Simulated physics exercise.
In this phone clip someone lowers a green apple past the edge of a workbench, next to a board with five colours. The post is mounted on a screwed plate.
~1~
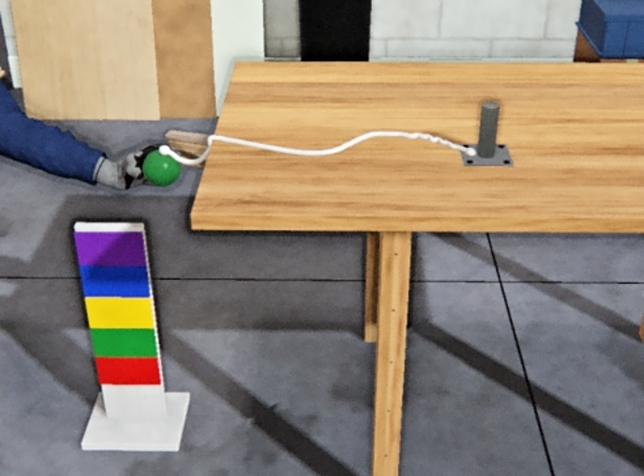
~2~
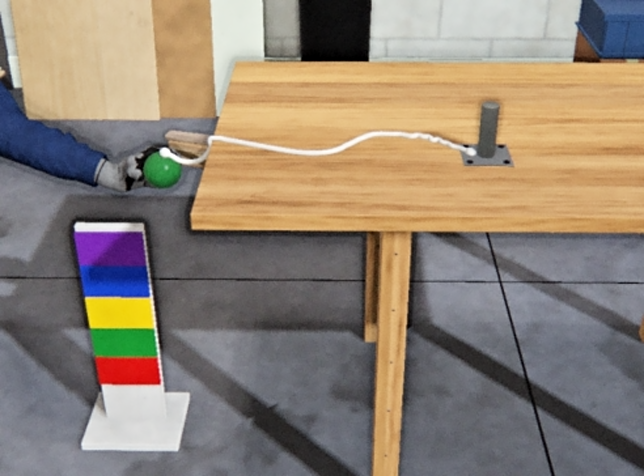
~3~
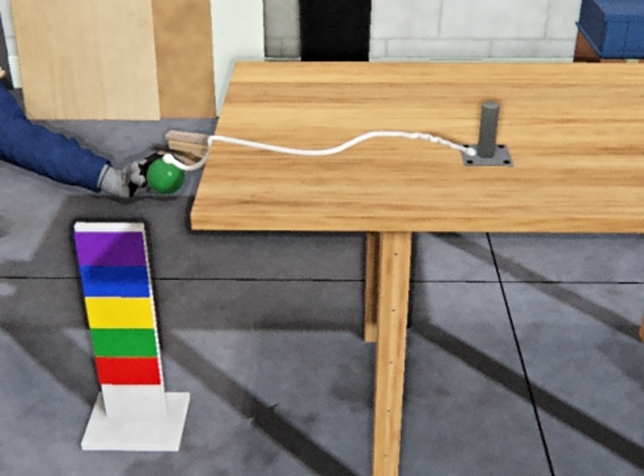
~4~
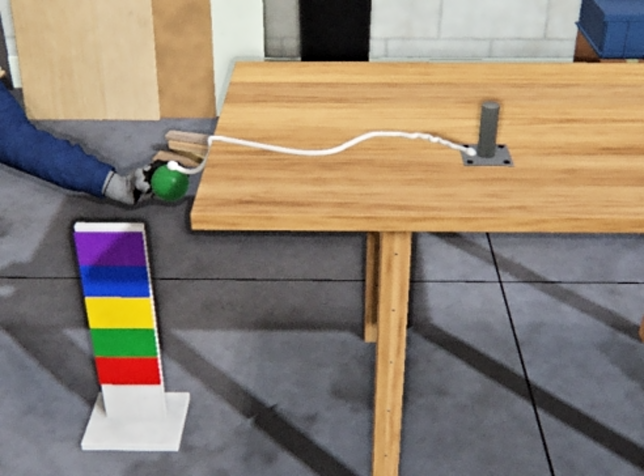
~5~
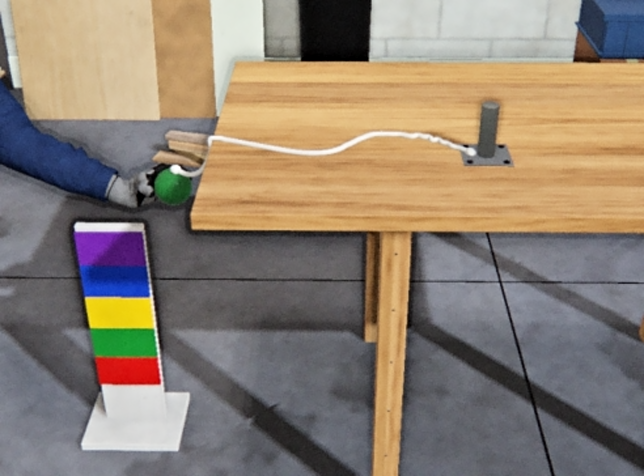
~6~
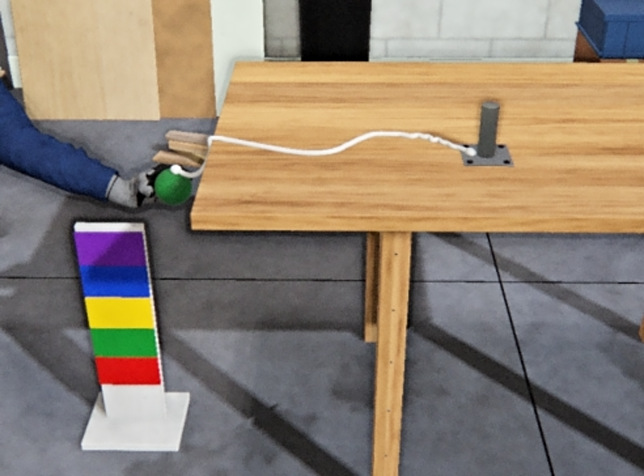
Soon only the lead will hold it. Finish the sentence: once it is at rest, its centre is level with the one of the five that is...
Purple.
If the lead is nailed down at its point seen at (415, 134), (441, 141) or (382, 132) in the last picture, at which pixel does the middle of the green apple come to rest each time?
(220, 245), (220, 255) and (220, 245).
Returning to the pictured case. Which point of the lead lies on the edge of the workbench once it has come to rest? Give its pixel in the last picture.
About (249, 144).
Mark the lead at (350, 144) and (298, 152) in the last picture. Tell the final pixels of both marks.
(319, 145) and (260, 142), approximately.
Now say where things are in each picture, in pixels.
In the first picture, green apple (162, 168); purple (110, 250); blue (115, 283); yellow (120, 314); green (124, 344); red (128, 372).
In the second picture, green apple (163, 170); lead through (448, 144) (393, 134) (337, 150) (273, 149) (214, 142).
In the third picture, green apple (166, 177).
In the fourth picture, green apple (170, 183); lead through (448, 144) (393, 134) (337, 150) (273, 149) (214, 142).
In the fifth picture, green apple (173, 187).
In the sixth picture, green apple (173, 187); lead through (448, 144) (393, 134) (337, 150) (273, 149) (214, 142).
Soon after, apple near (209, 250); level with purple.
Then, apple near (212, 256); level with purple.
At rest, apple near (223, 258); level with purple. Its middle rests at the purple band.
